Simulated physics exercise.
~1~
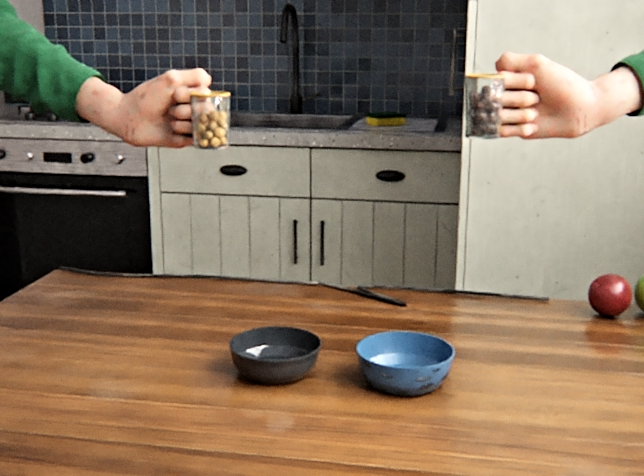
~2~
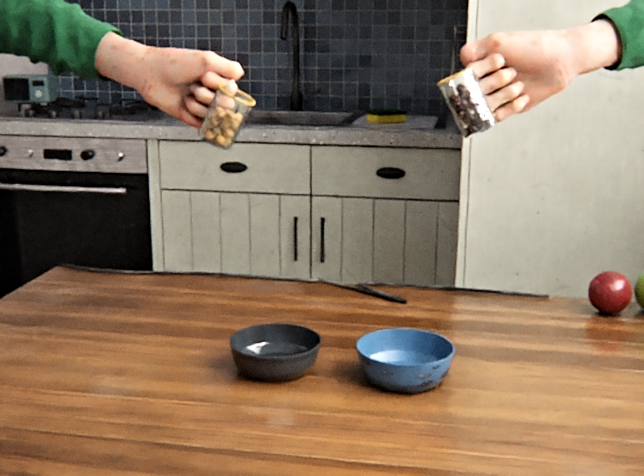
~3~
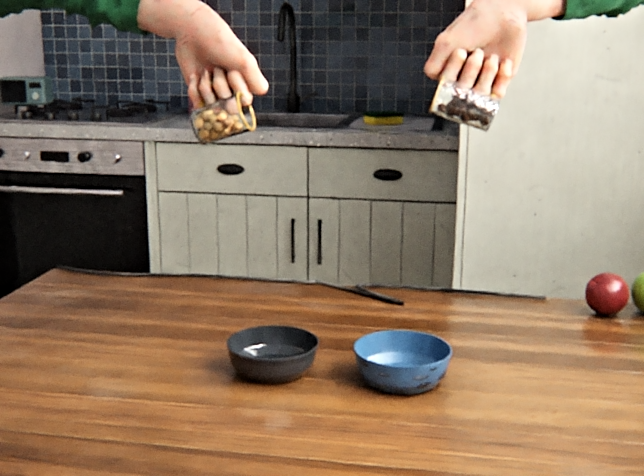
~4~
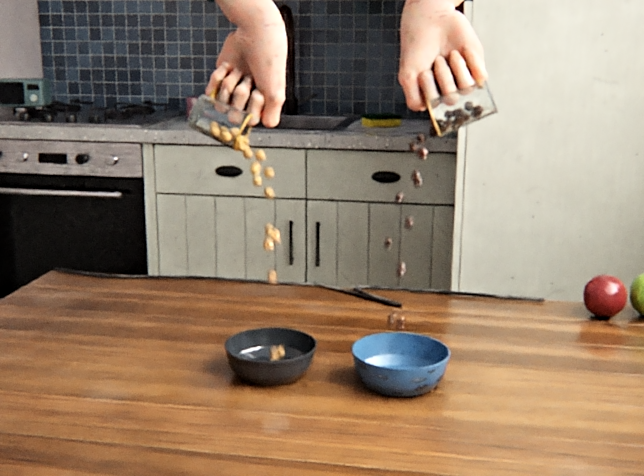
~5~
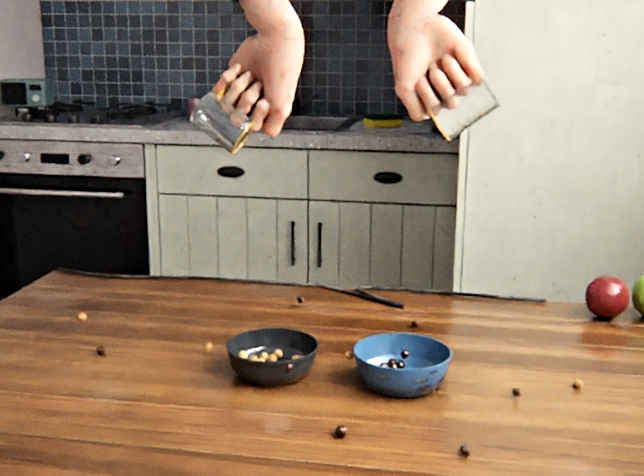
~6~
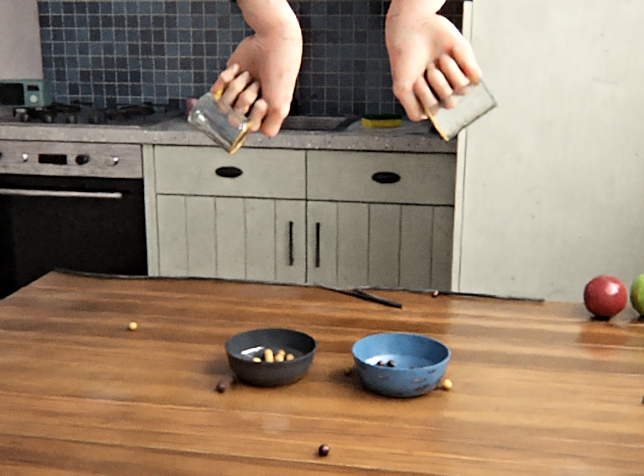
In this clip, two hands tip clear cups of small round pieces, yellowish on the left and dark on the right, over a black bowl and a blue bowl; most land inside, while several bounce out and scatter across the wooden table as the emptied cups stay raised.
